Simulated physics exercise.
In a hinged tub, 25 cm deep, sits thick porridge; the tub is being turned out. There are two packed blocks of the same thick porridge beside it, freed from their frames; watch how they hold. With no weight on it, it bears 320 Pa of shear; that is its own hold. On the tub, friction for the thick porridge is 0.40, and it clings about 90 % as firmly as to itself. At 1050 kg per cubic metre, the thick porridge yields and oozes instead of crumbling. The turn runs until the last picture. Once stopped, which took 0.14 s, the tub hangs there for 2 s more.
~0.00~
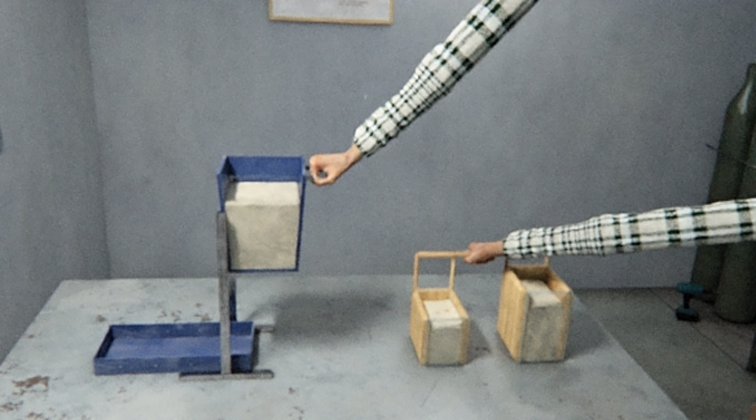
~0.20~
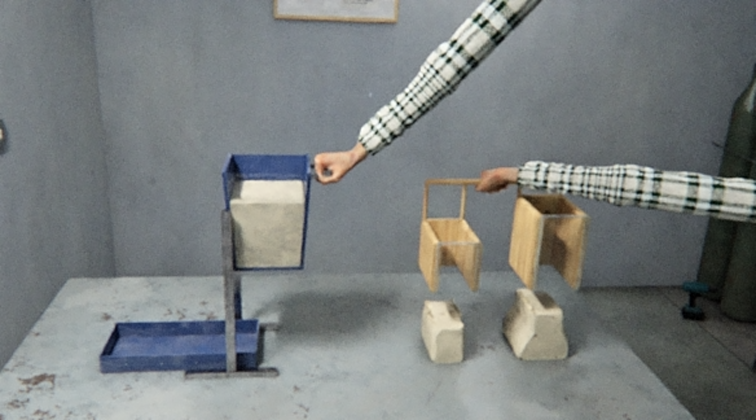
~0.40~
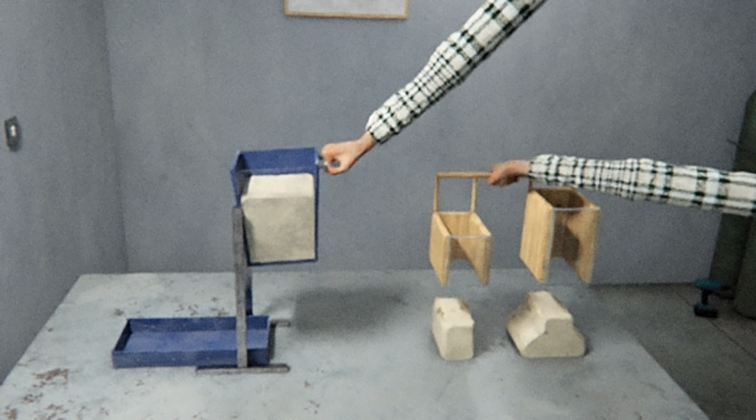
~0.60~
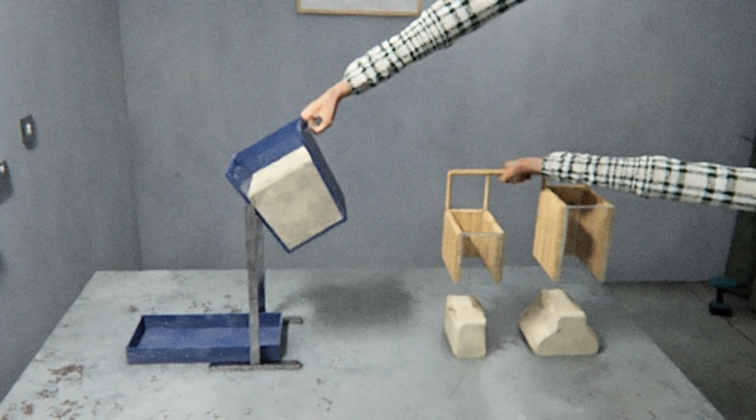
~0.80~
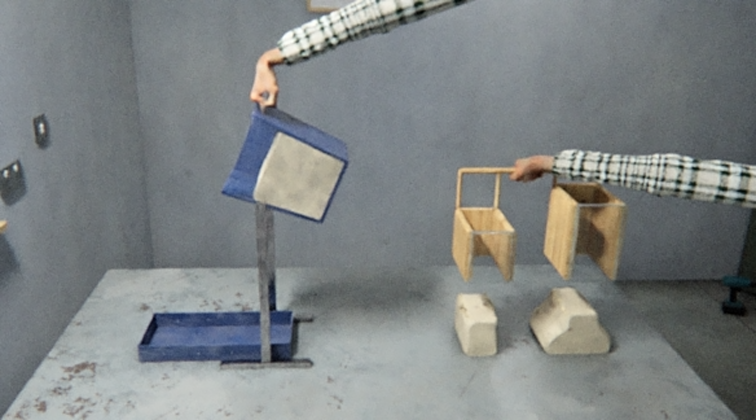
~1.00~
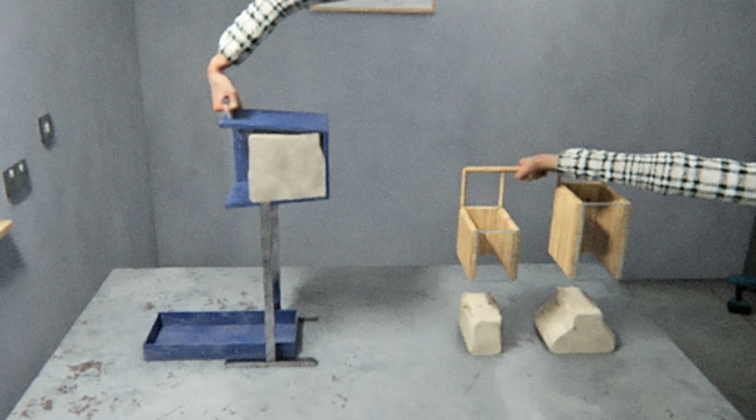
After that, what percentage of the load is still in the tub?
Roughly 75 %.
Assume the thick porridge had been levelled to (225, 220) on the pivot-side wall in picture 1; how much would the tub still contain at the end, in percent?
I'd put it close to 100 in a hundred.
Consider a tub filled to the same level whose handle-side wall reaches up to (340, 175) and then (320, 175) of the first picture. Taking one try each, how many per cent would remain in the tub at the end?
In that order: 45 %, 55 %.
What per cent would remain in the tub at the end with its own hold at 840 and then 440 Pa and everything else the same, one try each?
First try roughly 100 per cent, second try roughly 100 per cent.
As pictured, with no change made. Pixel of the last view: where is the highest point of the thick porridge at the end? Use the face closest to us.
About (280, 157).
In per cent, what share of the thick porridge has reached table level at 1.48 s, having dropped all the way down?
I'd say close to 0 per cent of it.
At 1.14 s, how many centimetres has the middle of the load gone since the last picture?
The shift is near 3 cm.
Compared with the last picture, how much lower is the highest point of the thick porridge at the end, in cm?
Some 6 cm.
By 1.14 s, the tub is at 91 degrees and holds 100 %.
By 1.31 s, the tub is at 91 degrees and holds 94 %.
By 1.48 s, the tub is at 91 degrees and holds 83 %.
By 1.65 s, the tub is at 91 degrees and holds 75 %.
By 3.00 s, at the end, the tub is at 91 degrees and holds 75 %.
